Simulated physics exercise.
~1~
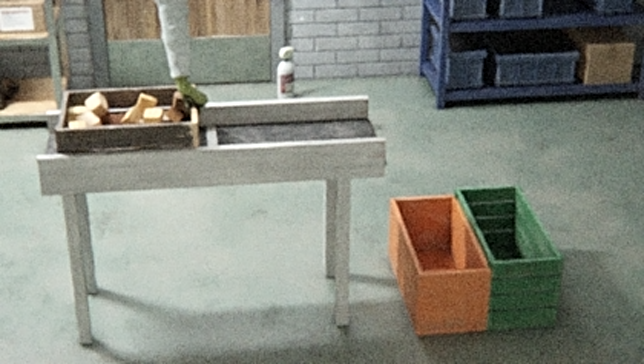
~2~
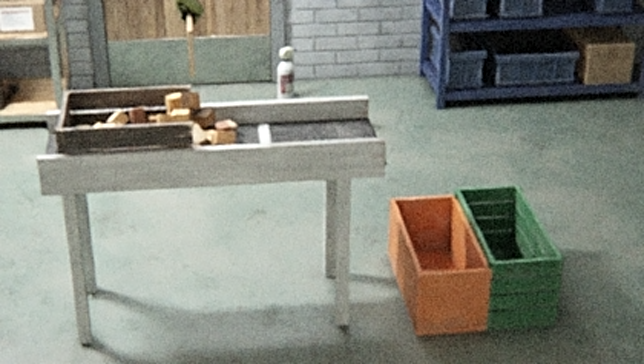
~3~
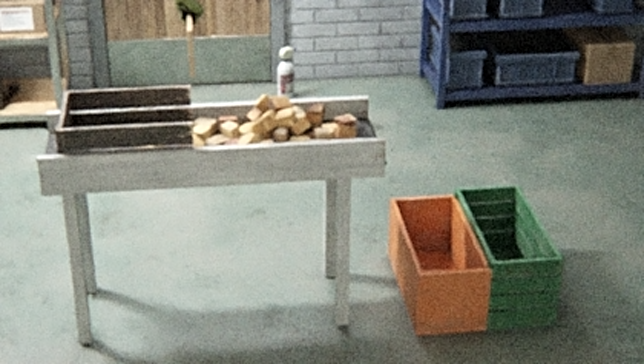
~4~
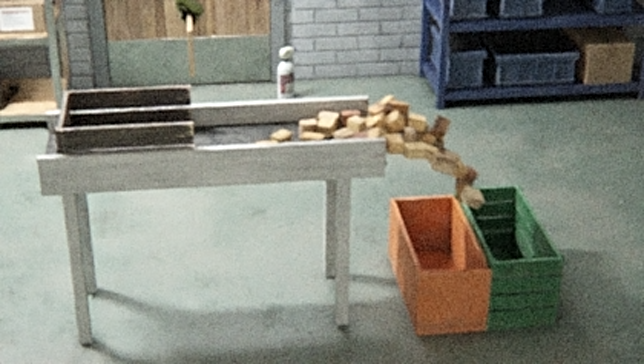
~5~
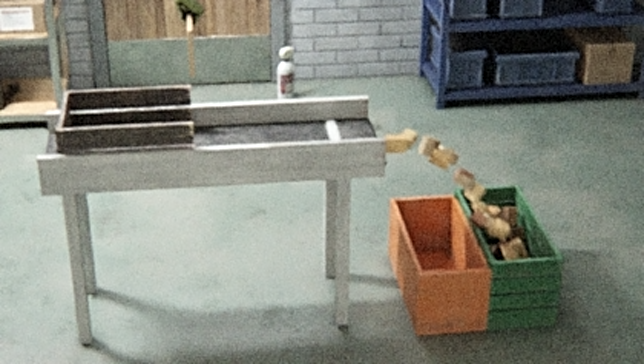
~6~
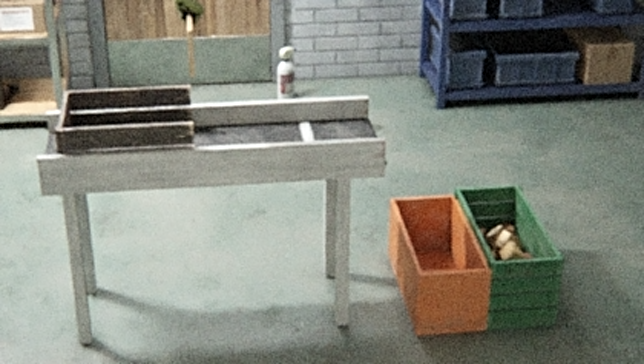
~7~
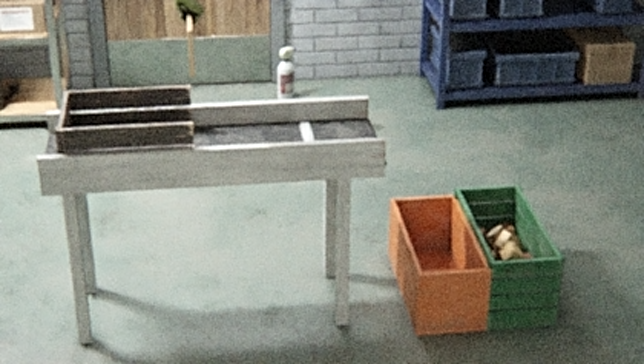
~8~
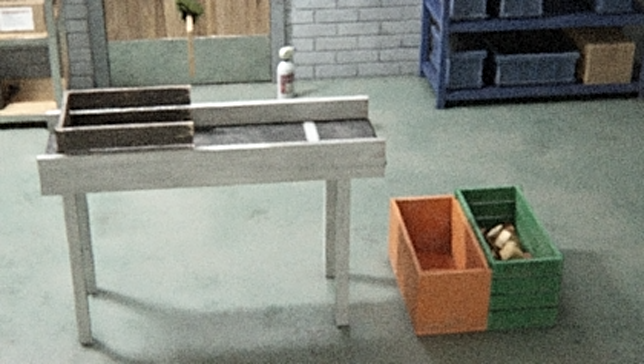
In a workshop with a pale brick wall and blue shelving, a long white table carries a belt, with a black pen of loose wooden blocks at its left end. An arm in a pale sleeve reaches down to the pen's right side, then is gone as the blocks begin sliding out to the right. They travel along the belt in a jumbled heap, leaving the pen empty. Reaching the right end, they spill off in a long arc, passing over the orange tub. The stream thins as the last blocks drop into the green tote, where the pile rests, while the orange tub stays empty.
